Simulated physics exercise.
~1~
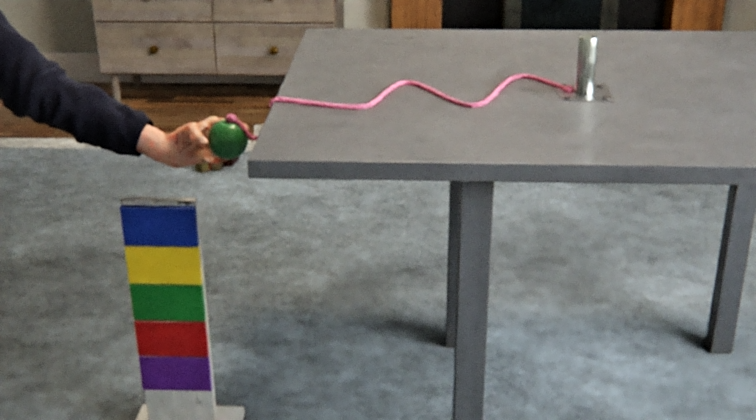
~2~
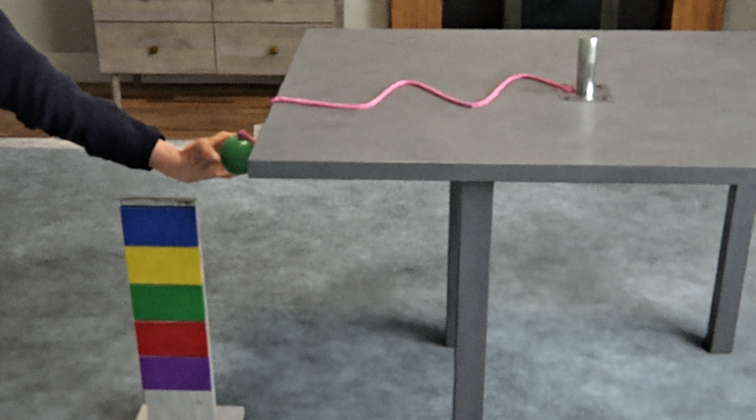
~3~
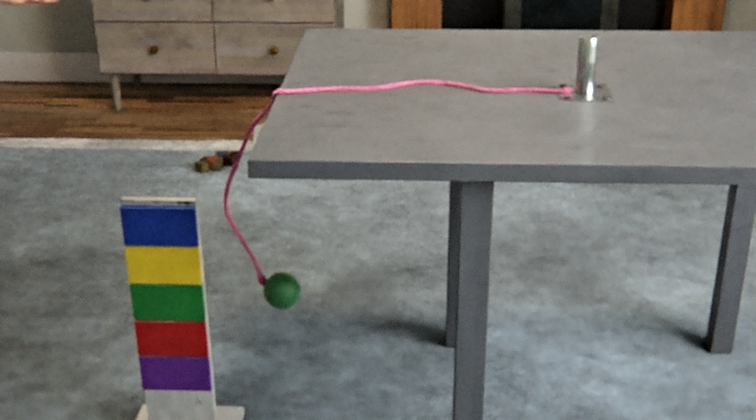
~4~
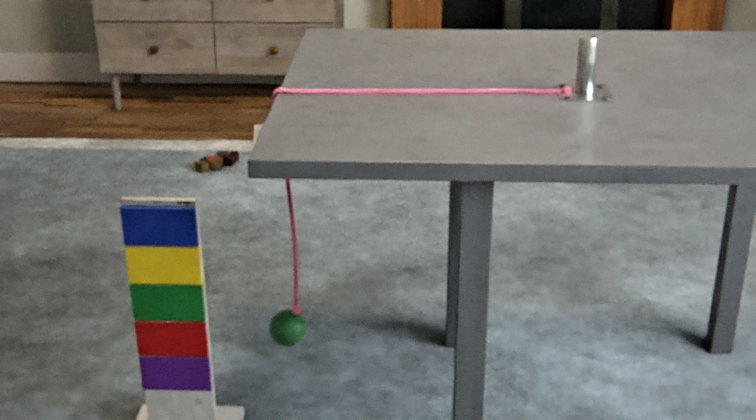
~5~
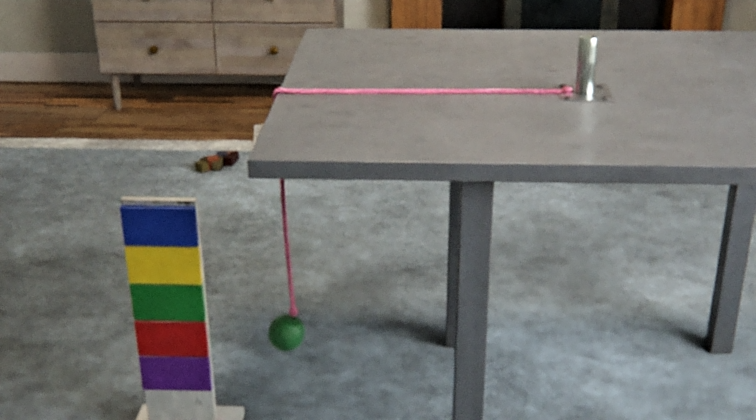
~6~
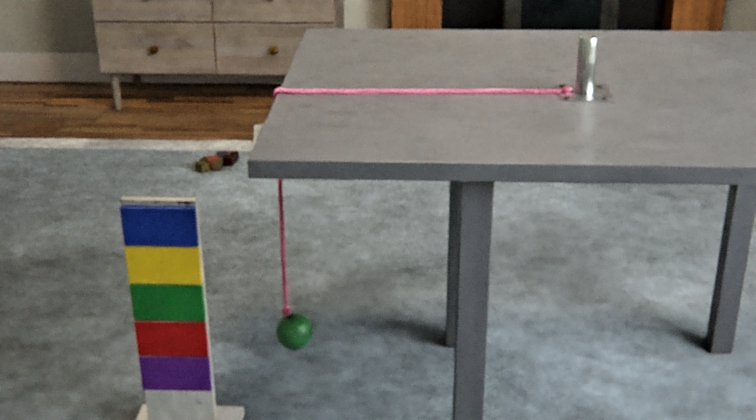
A hand held a green ball on a slack pink cord at the left edge of a grey table, then let go and drew back. The ball dropped until the cord pulled straight, and ended up hanging level with the striped board's red band.
